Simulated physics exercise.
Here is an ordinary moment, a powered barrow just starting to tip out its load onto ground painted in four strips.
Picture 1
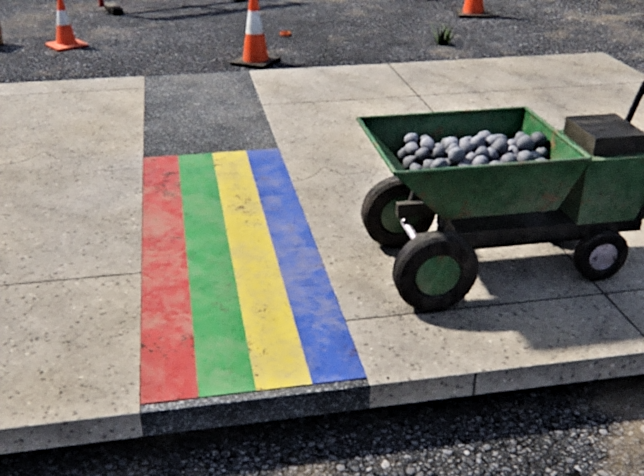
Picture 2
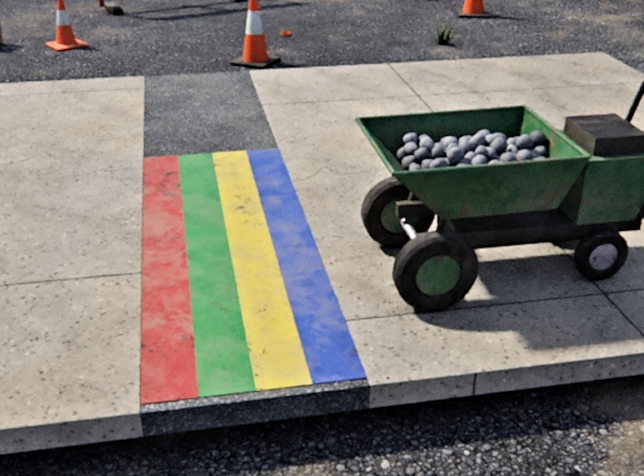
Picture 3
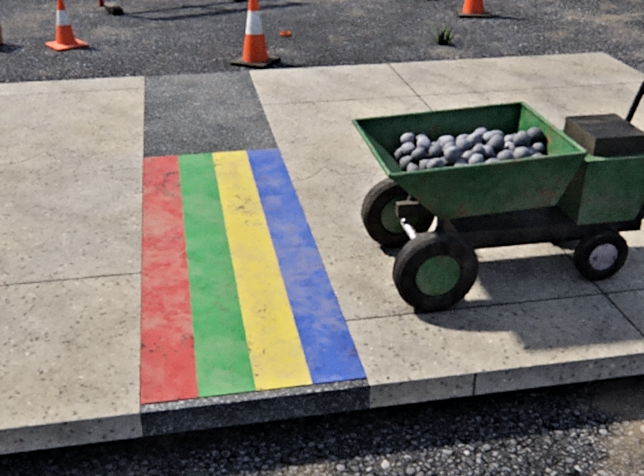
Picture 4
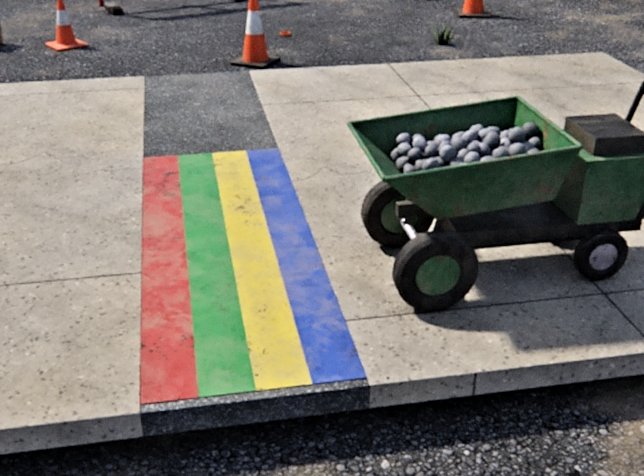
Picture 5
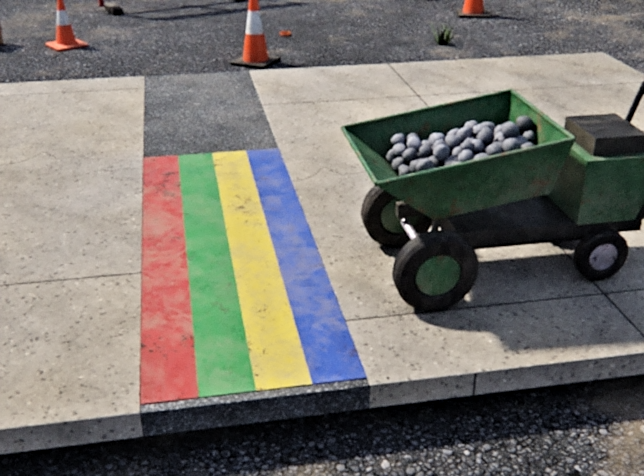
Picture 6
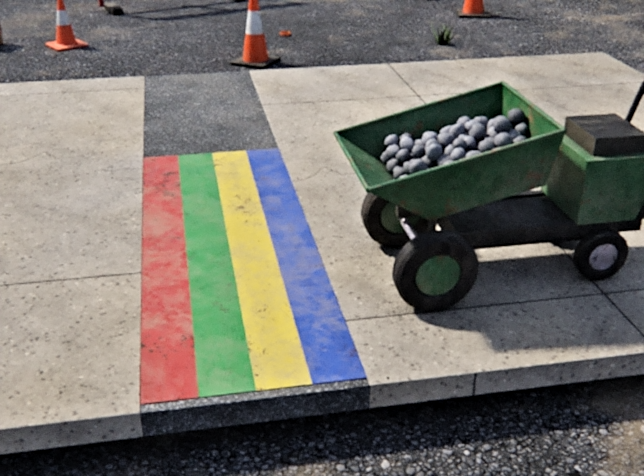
At the start, a green barrow heaped with round grey cobbles stands with its skip level, to the right of red, green, yellow and blue strips painted on the ground. The skip then tilts slightly, its left lip dipping toward the strips while the wheels stay put and the cobbles remain inside.
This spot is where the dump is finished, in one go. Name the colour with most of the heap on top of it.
Yellow.
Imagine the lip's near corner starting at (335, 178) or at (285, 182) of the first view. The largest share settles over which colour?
First spot: Green; second spot: The strip in red.
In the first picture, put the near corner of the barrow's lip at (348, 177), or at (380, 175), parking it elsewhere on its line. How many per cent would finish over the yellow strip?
Roughly 20 and 40 percent respectively.
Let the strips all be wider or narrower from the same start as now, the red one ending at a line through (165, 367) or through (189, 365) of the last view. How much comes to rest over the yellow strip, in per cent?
First 40 in a hundred, then 40 in a hundred.
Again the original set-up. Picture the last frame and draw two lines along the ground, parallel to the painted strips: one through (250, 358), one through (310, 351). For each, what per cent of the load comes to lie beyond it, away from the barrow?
In order: 30 percent, then 80 percent.
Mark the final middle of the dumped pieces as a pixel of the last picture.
The centre comes to rest close to (258, 282).
Soon, skip tipped well over; all in the skip.
A while on, skip tipped steeply; about two thirds in the skip; a small part over the blue strip; about a quarter over the yellow strip; a stray few over the green strip.
Towards the end, skip tipped right over; a small part in the skip; about a quarter over the blue strip; about half over the yellow strip; about a quarter over the green strip; a small part over the red strip; a stray few off the paint.
Finally, skip tipped right over; a small part in the skip; about a quarter over the blue strip; about half over the yellow strip; about a quarter over the green strip; a small part over the red strip; a stray few off the paint.
